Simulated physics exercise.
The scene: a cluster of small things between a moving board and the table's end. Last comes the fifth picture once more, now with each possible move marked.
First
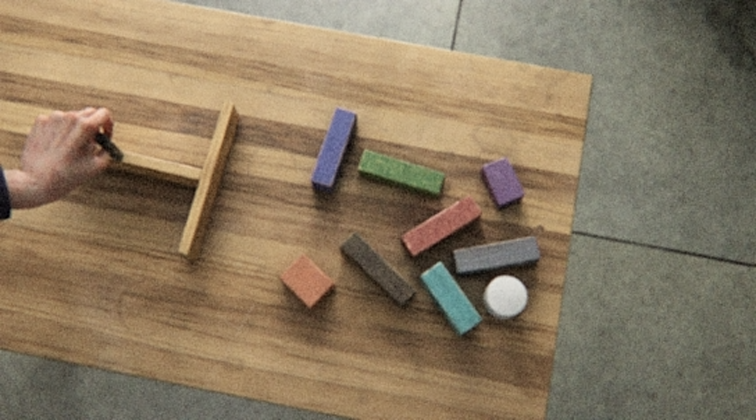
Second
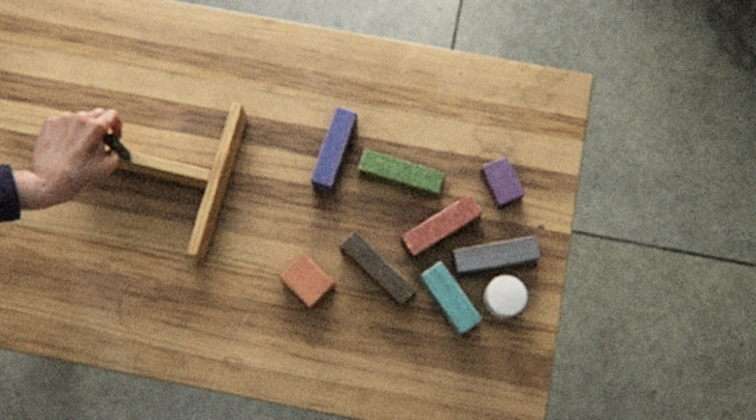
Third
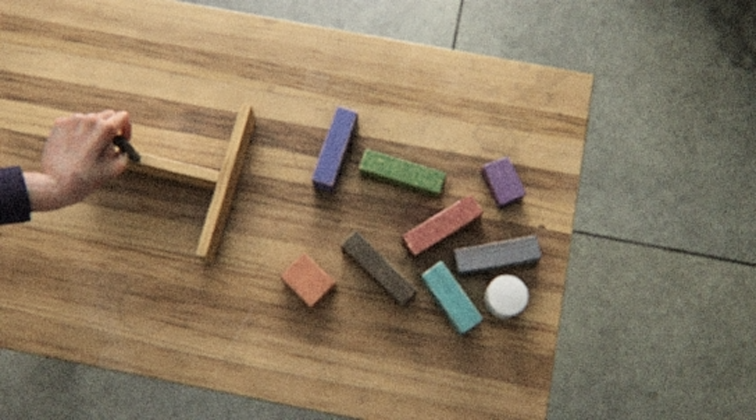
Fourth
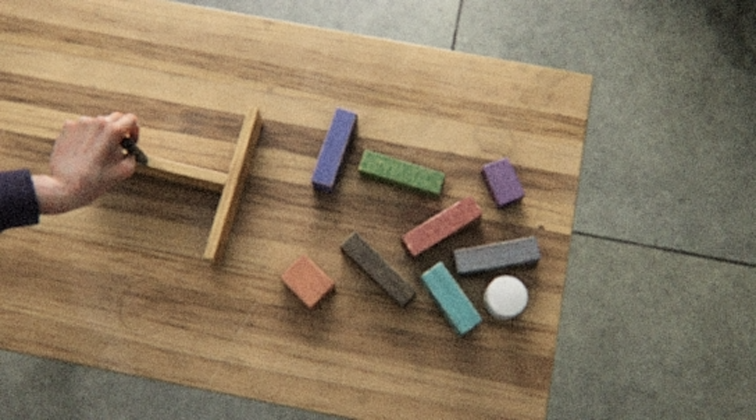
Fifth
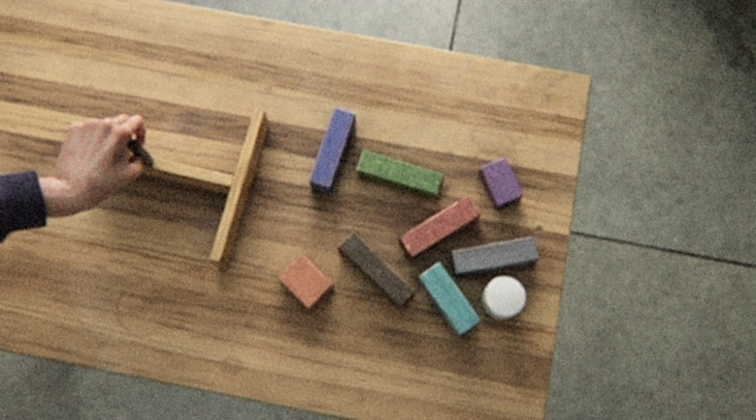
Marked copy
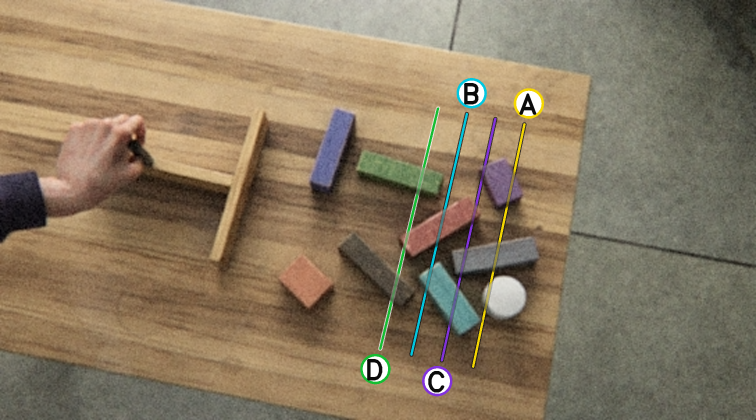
A wooden T-shaped board, its handle gripped by a hand at the left, slides slowly a short way right across a striped wooden table. It draws closer to the blue bar and orange block, leaving a narrowed gap, while the scattered coloured blocks and white tin stay in place.
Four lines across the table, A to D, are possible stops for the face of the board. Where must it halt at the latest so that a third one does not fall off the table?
The farthest such stop is A.
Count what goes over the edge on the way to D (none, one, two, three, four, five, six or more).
By then, none.
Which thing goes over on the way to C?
It is the purple block.
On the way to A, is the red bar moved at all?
Yes.
On the marked copy, A at (500, 241); B at (440, 230); C at (470, 235); D at (410, 224).
Taking A. A third of the way, board (332, 200); orange block (338, 293); blue bar (363, 156).
Two thirds of the way, board (427, 218); purple block (563, 188); grey stick (508, 254).
When it is over, board (500, 232); purple block over the edge; green bar (577, 200); one fallen.
As for the rest, B is within the limit but short; C is within the limit but short; D is within the limit but short.
